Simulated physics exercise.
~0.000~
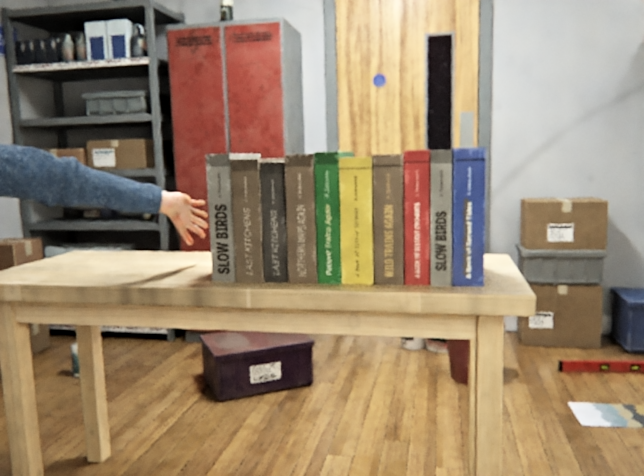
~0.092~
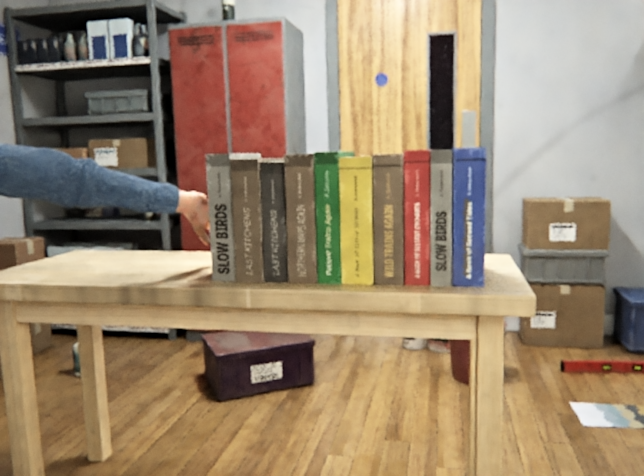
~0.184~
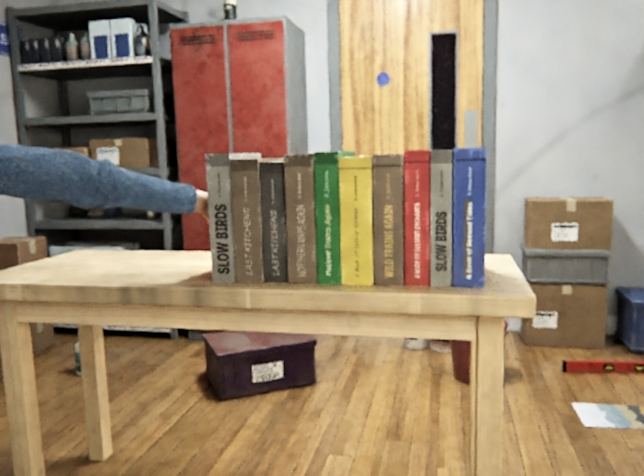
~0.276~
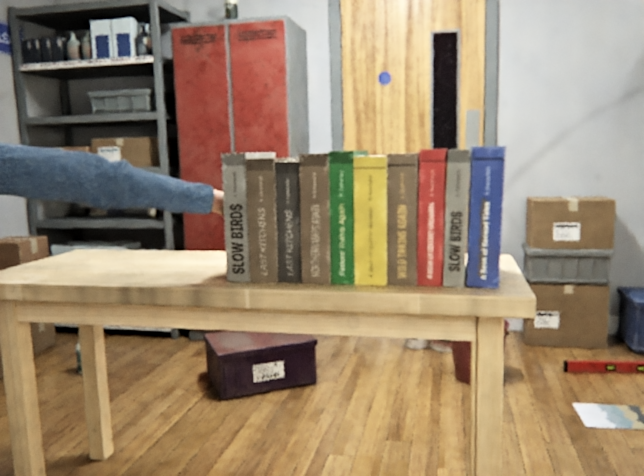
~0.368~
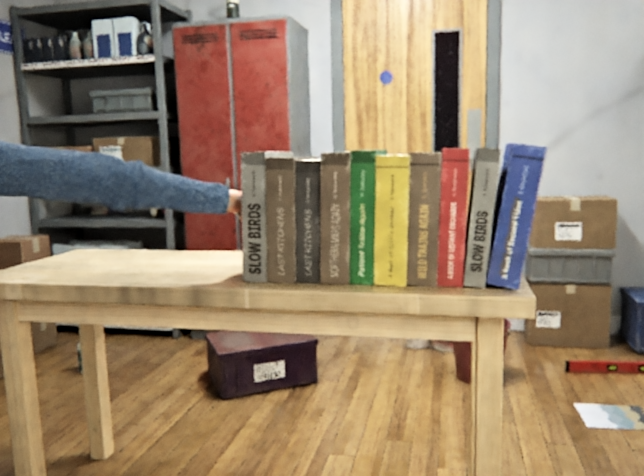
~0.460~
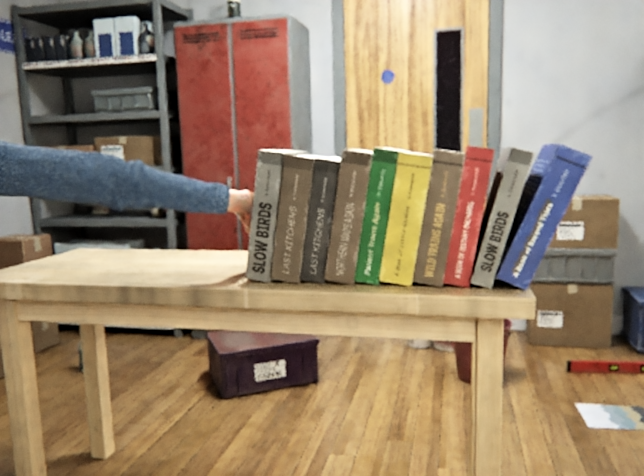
A row of ten upright box files, mostly grey and brown with green, yellow, red and blue ones among them, stands on a pale wooden table, seen from the front in a storeroom. Behind are shelving, red lockers, a wooden door and stacked boxes. A blue-sleeved arm reaches in from the left and pushes the row rightward, the files leaning right, the blue one most, as the camera shifts slightly.
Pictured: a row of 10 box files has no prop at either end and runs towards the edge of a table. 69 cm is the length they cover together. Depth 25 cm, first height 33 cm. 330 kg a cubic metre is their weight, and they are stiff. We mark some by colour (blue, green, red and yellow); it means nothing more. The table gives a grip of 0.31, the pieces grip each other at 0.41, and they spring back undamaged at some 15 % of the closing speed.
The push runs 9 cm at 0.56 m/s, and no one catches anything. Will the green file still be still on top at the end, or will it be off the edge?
It avoids the drop.
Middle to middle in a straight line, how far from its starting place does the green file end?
Net straight-line distance: Approx. 20 cm.
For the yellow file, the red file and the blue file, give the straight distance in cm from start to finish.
The yellow one ends around 20 cm from its start, the red one around 100 cm and the blue one around 110 cm.
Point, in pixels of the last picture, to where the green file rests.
(411, 219), more or less.
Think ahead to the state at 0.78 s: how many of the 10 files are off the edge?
The number reaches 1 by then.
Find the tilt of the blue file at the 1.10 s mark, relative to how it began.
Measured against how it began, the tilt is near 150 degrees.
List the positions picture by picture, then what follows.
In the first picture (places mark the middle of the side facing us; the camera moves round a little), hand (179, 210) 11 cm from the first; green file (328, 219); red file (417, 219); blue file (469, 218); nothing disturbed.
In the second picture, hand (196, 210) 6 cm from the first; green file (328, 219).
In the third picture, hand 9 mm from the first; green file (328, 219).
In the fourth picture, hand 43 mm in; green file (342, 219) shifted 37 mm; blue file (486, 218) shifted 41 mm; 10 disturbed, none off the edge.
In the fifth picture, hand 9 cm in; green file (362, 219) shifted 9 cm; blue file (516, 218) leaning 9°; 10 disturbed, none off the edge.
In the sixth picture, hand (246, 209) 9 cm in, stopped; green file (376, 218) leaning 9°; blue file (543, 219) leaning 23°; red file (468, 218) leaning 9°; 10 disturbed, none off the edge.
After 0.78 s, 1 of the 10 files off the edge; green file leaning 18°; blue file on its side.
After 1.10 s, 3 of the 10 files off the edge; green file leaning 21°; red file upside down.
At rest (1.8 s), 3 of the 10 files off the edge; green file leaning 37°; blue file on its side; red file on its side. As the last picture would show them, middles, green file near (411, 219).
